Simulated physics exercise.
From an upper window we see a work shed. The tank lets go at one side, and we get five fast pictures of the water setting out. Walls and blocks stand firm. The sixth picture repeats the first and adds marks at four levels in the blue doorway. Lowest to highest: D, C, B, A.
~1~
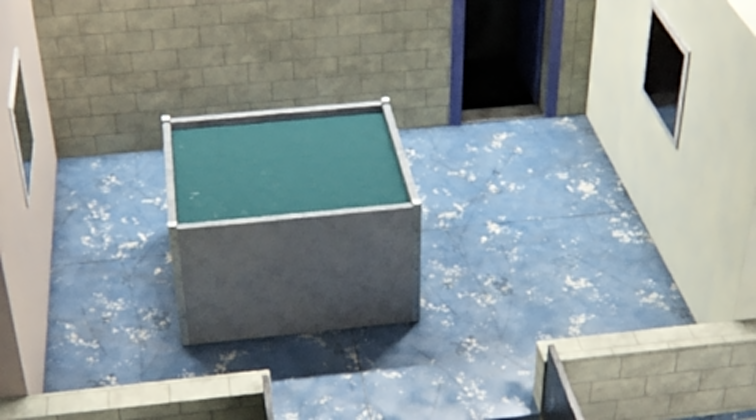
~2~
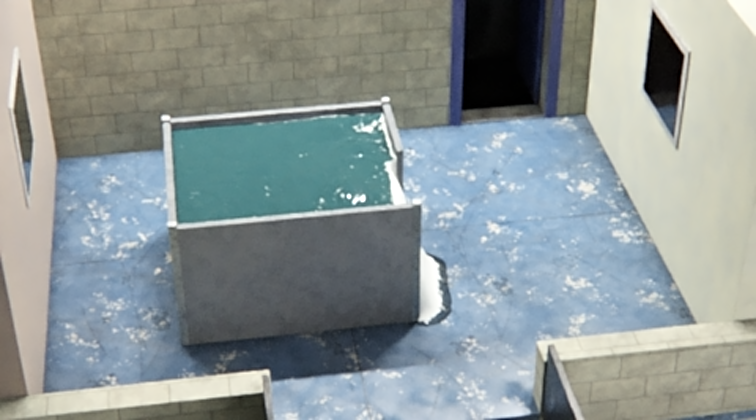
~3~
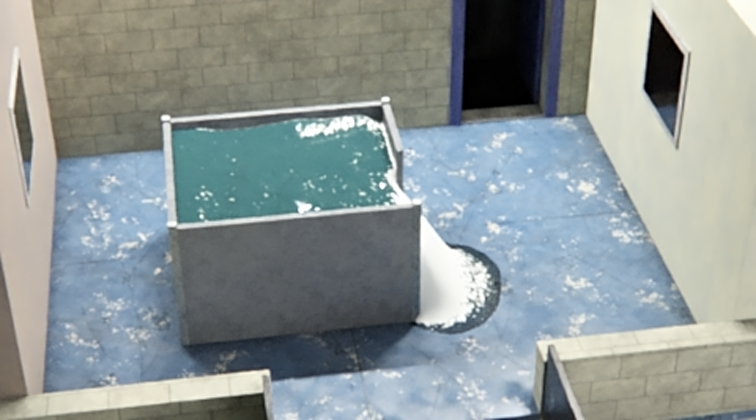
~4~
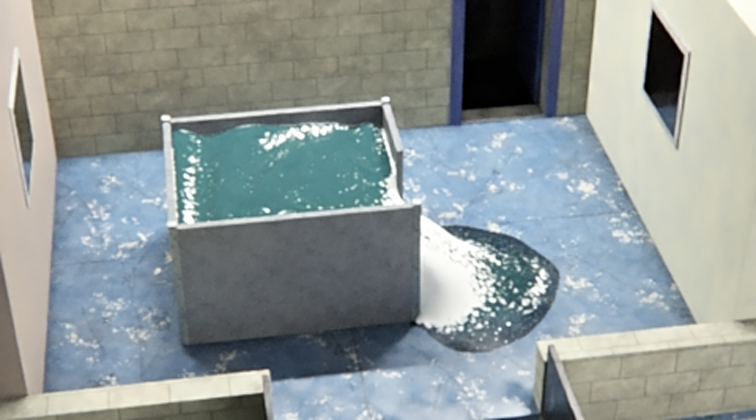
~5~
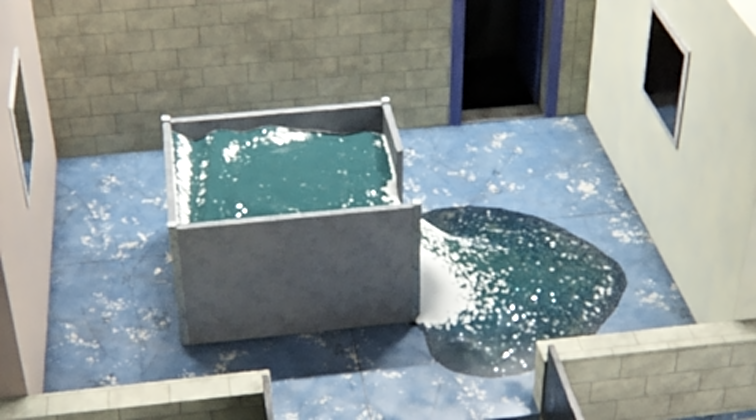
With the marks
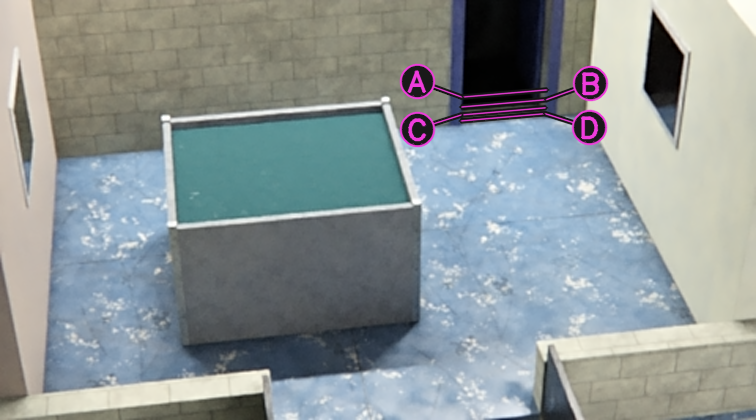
The footage shows a square grey tank of green water in a walled space with a blue-framed doorway; water pours from the tank's right side, foaming white, and spreads rightward across the mottled blue floor in a widening dark pool.
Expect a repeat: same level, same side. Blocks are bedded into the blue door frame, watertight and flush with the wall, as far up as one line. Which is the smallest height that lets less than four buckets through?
Use mark A.
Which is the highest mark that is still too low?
The answer is B.
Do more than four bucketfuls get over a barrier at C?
Yes, it does.
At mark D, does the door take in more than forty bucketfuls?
Yes, clearly.
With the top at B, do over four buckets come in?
Yes, it does.
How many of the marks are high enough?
One.
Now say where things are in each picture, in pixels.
Water in the tank at rest, its middle at (286, 169); foot of the blue doorway at (503, 121); open gate at (404, 351), in the first frame.
In the second frame, 2 % of the ground under water, visible out to (419, 256).
In the third frame, 4 % of the ground under water, visible out to (489, 266).
In the fourth frame, 9 % of the ground under water, visible out to (543, 264).
In the fifth frame, 17 % of the ground under water, visible out to (617, 278).
In magenta, A at (504, 93); B at (504, 103); C at (503, 111); D at (503, 117); from the bottom up D, C, B, A.
With A, a bucket or two gets in.
With B, about 13 bucketfuls get in.
With C, dozens of bucketfuls pour in.
With D, dozens of bucketfuls pour in.
